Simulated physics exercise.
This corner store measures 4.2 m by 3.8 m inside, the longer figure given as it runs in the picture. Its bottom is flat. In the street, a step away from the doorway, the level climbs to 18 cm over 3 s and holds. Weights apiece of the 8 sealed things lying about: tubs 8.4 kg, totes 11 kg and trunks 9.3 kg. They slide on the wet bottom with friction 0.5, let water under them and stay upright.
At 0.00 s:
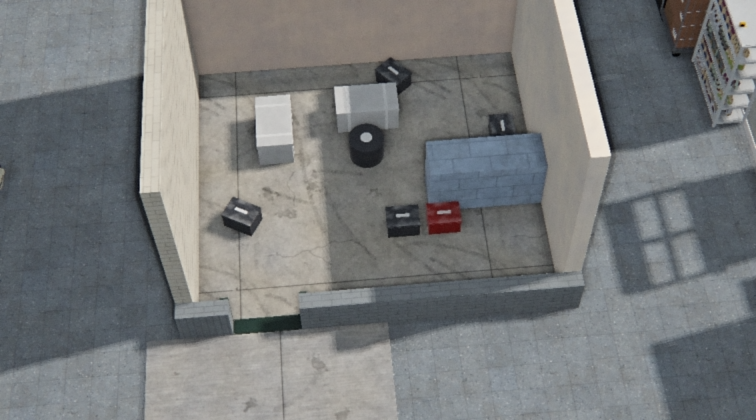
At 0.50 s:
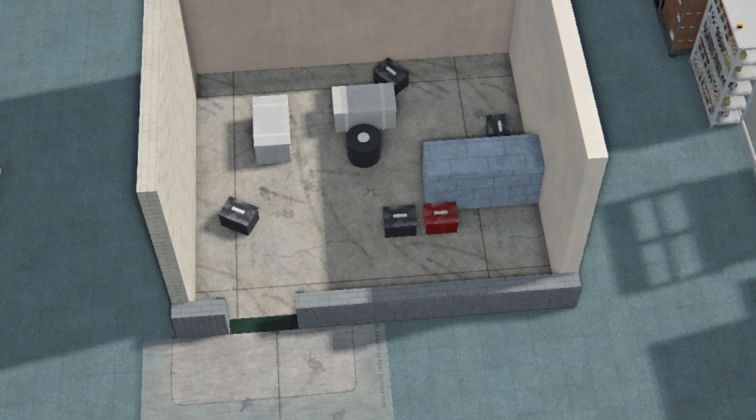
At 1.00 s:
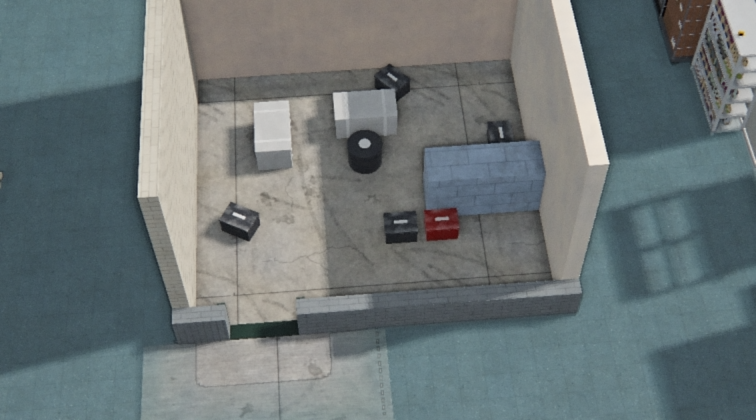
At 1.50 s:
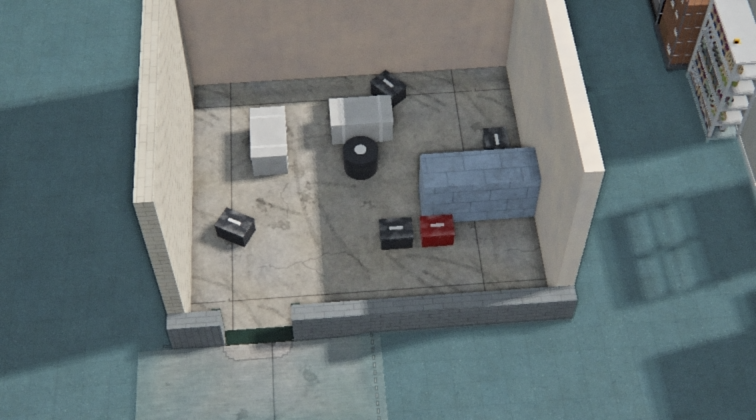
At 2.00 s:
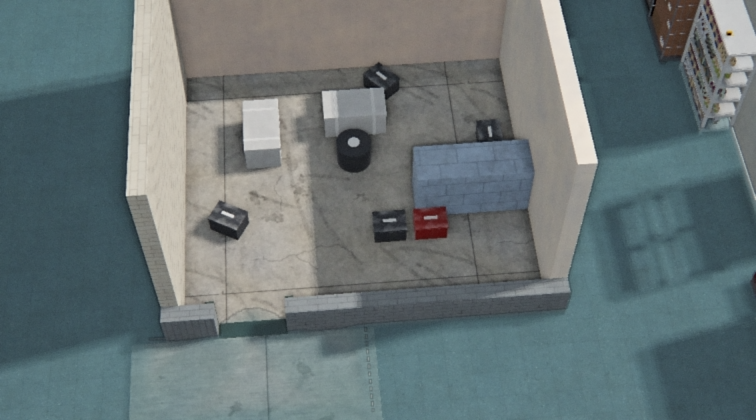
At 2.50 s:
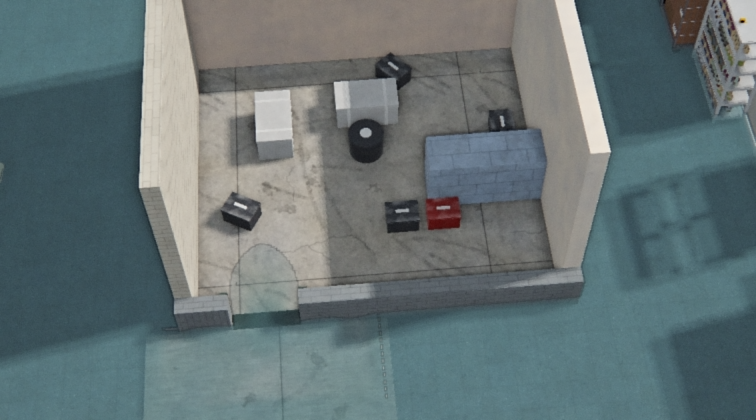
Corner store from above, teal water covering the street outside, then spreading in a small patch through the doorway, boxes unmoving.
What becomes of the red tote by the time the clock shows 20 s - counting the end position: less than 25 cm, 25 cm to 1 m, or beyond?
The red tote stays put.
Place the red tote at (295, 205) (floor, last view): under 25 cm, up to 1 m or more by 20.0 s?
It gets carried off.
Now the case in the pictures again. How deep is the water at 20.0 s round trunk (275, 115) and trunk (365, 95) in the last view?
Roughly 8 and 10 cm.
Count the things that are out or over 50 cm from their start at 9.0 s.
I count 1.
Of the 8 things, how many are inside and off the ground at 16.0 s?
I count 6.
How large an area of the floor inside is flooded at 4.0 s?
About 4.5 m2.
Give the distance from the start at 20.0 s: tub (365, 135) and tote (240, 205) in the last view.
In turn: 100 cm, 200 cm.
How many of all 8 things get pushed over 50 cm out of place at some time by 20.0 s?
I count 7.
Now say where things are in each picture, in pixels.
The first frame shows the red tote at (444, 212) rests on the ground; 0.0 m2 under water; 0 of 8 have shifted.
The second frame shows the red tote at (441, 213), on the bottom; 0.0 m2 under water; 0 of 8 have shifted.
The third frame shows the red tote at (442, 219), on the bottom; 0.0 m2 under water; 0 of 8 have shifted.
The fourth frame shows the red tote at (437, 225), on the bottom; water covers 0.0 m2; 0 of 8 have shifted.
The fifth frame shows the red tote at (431, 218), on the bottom; water covers 0.1 m2; 0 of 8 have shifted.
The sixth frame shows the red tote at (443, 208), on the bottom; water covers 0.6 m2; 0 of 8 have shifted.
After 4.0 s the red tote is near (443, 208), 0.0 m from its start, aground; 0 afloat.
After 9.0 s the red tote is near (443, 208), 0.0 m from its start, aground; 2 afloat.
After 16.0 s the red tote is near (443, 208), 0.0 m from its start, aground; 6 afloat.
After 20.0 s the red tote is near (444, 208), 0.0 m from its start, aground; 5 afloat.
